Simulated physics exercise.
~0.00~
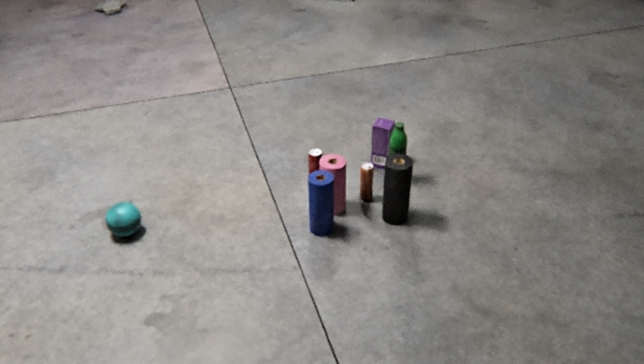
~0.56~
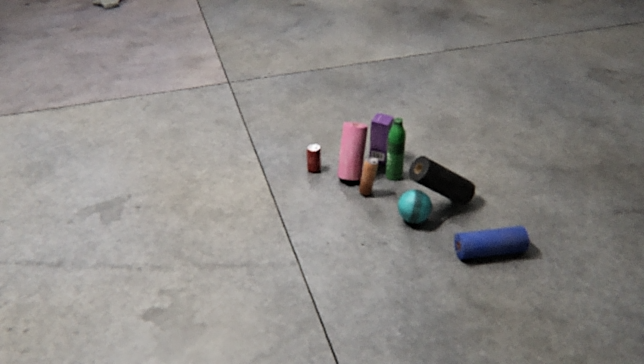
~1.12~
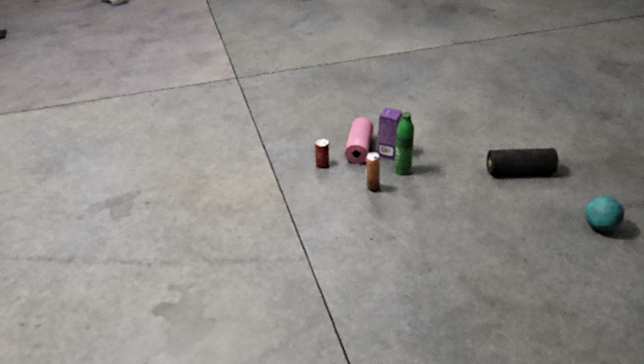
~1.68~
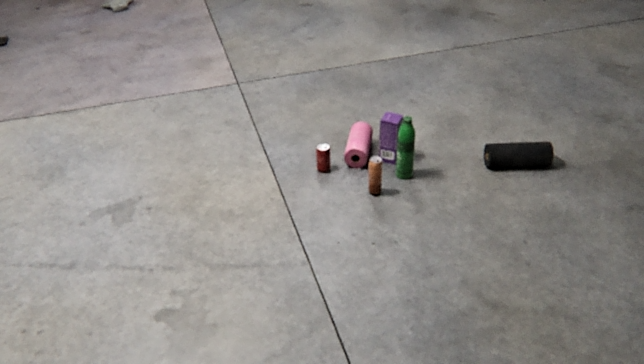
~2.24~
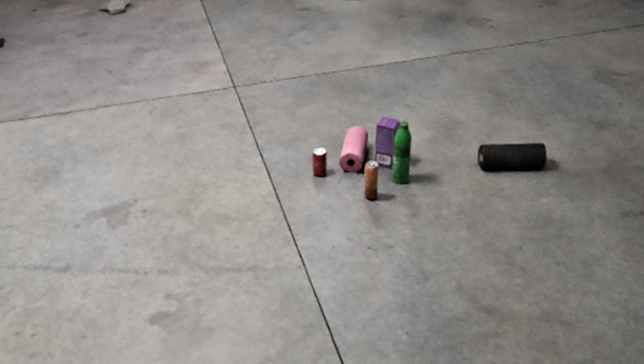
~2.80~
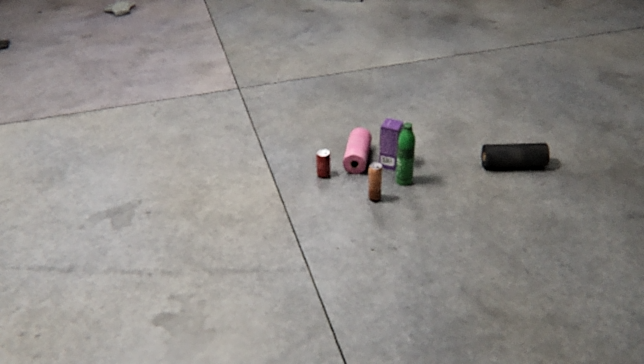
A turquoise ball rolled in from the left across a concrete floor and into a cluster of standing objects, toppling the blue, pink and black rolls, then left view on the right, with the cans, green bottle and purple carton still upright.
